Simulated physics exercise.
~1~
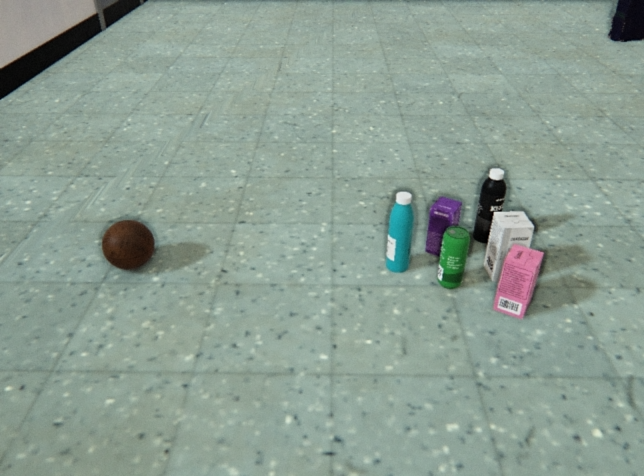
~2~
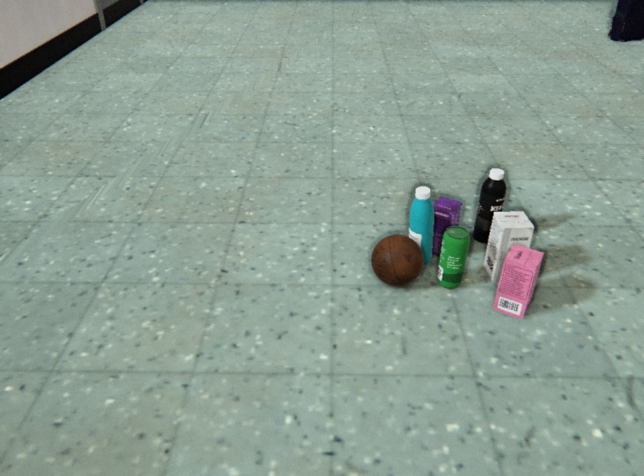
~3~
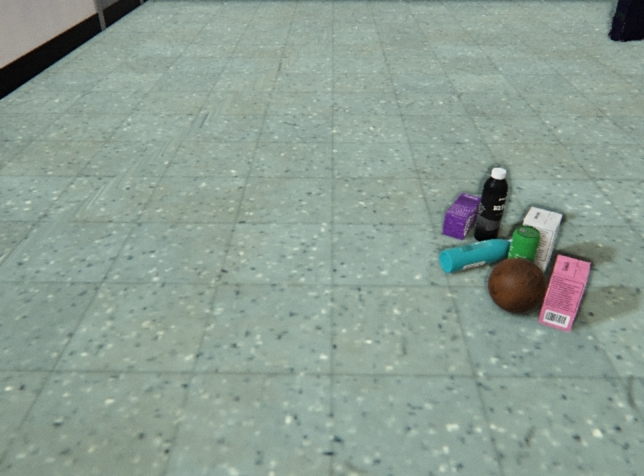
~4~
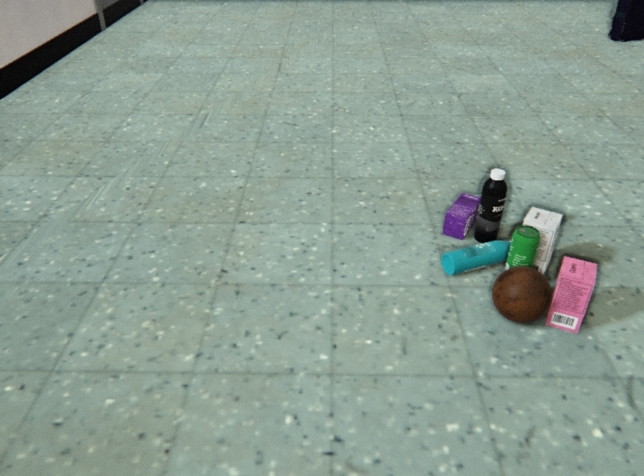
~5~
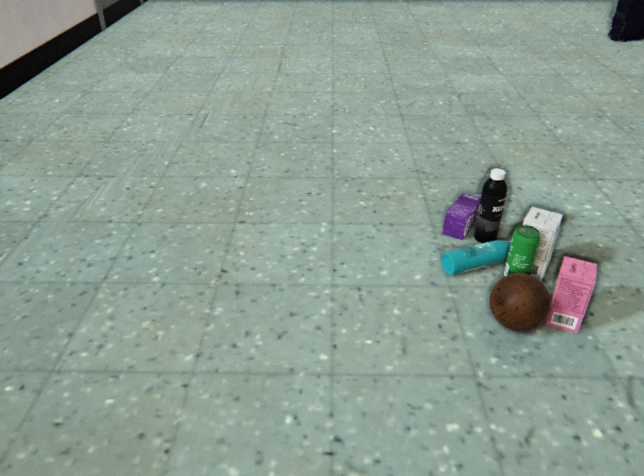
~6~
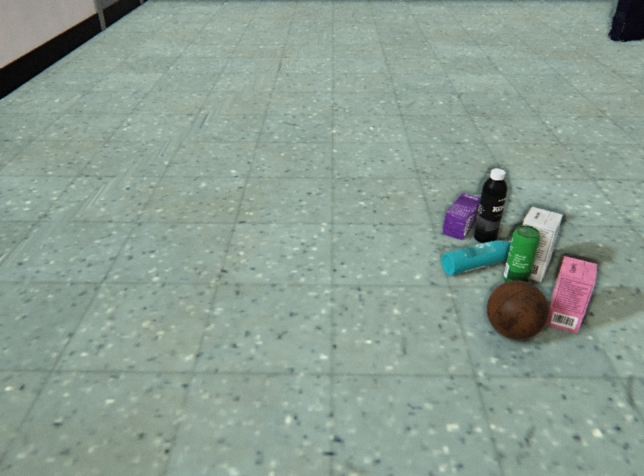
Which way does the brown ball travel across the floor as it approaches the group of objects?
The brown ball moves to the right, going from the left side of the floor to the group.
A pale green speckled tile floor stretches away, seen from a still, raised viewpoint, with a brown ball at left and a cluster of bottles, cartons and a green can at right. The ball moves right across the floor and reaches the turquoise bottle, which shifts and starts to lean. The turquoise bottle and the purple carton topple, while the green can, white carton and pink carton are pushed right but stay upright. The ball then drifts slowly toward the viewer. It ends in front of the group, with the black bottle still standing in its place.
